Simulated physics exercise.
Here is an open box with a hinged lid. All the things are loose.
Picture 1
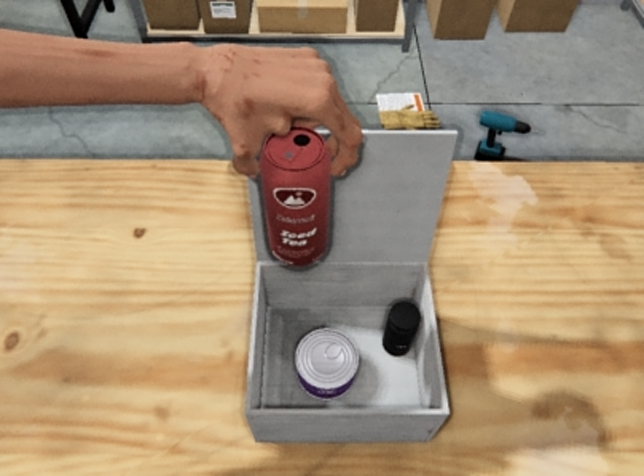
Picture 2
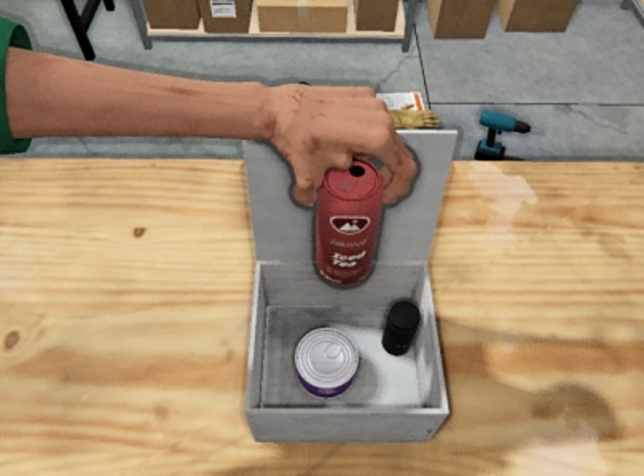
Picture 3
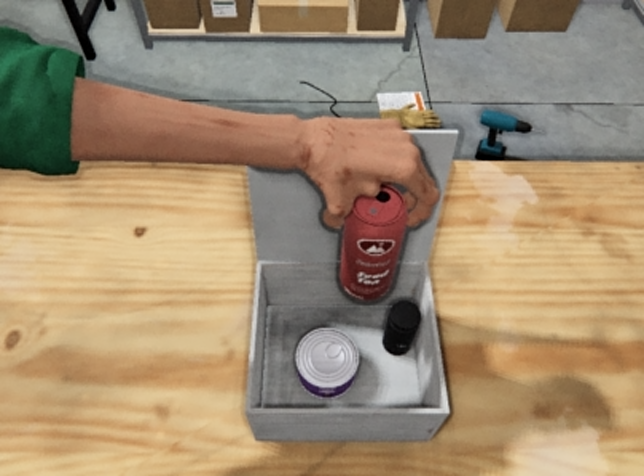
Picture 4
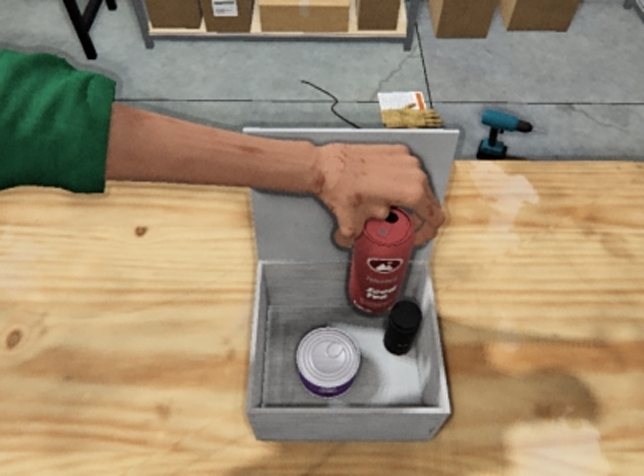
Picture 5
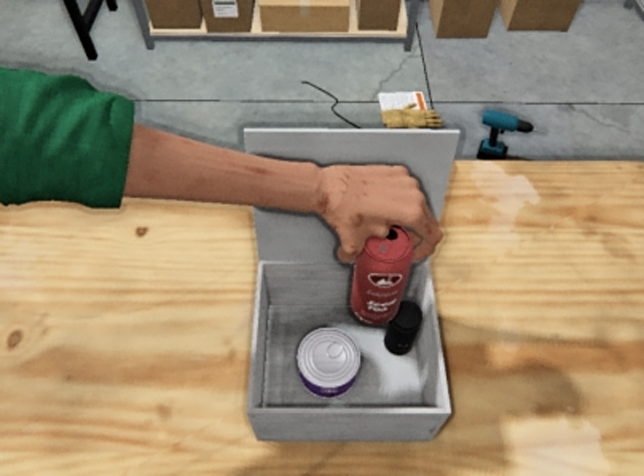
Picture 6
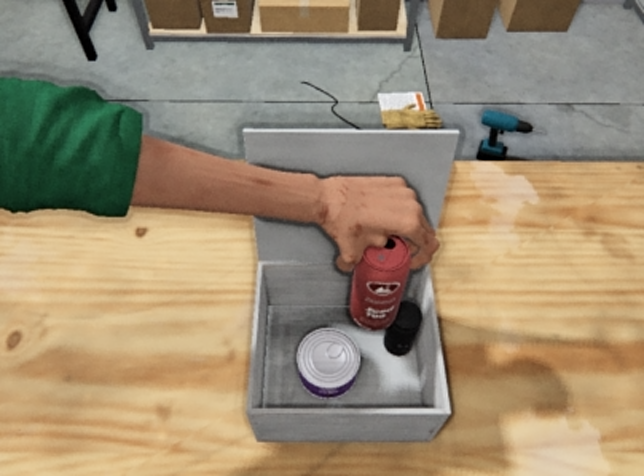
A red can is lowered by a hand into an open box beside a black shaker.
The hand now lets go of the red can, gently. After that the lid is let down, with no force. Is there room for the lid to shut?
In the end the lid closes.
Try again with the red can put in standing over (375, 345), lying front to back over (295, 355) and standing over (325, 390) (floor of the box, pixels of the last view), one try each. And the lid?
In the first case it sits on the rim; in the second case it closes; in the third case it will not close.
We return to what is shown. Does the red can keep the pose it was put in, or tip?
It ends up tilted.
Then, 0.40 s later than the last frame, red can on its side near (322, 312).
Then, 1.20 s later than the last frame, lid starting down; red can on its side near (333, 315); purple tub moved a little.
Then, 1.70 s later than the last frame, lid 50° above the rim; red can on its side near (333, 315); purple tub moved a little.
Then, 2.10 s later than the last frame, lid 12° above the rim; red can on its side near (333, 315); purple tub moved a little.
When it is over, lid shut; lying over in the box, red can; the other 2 as before. End places, in pixels of the last picture, red can near (333, 315).
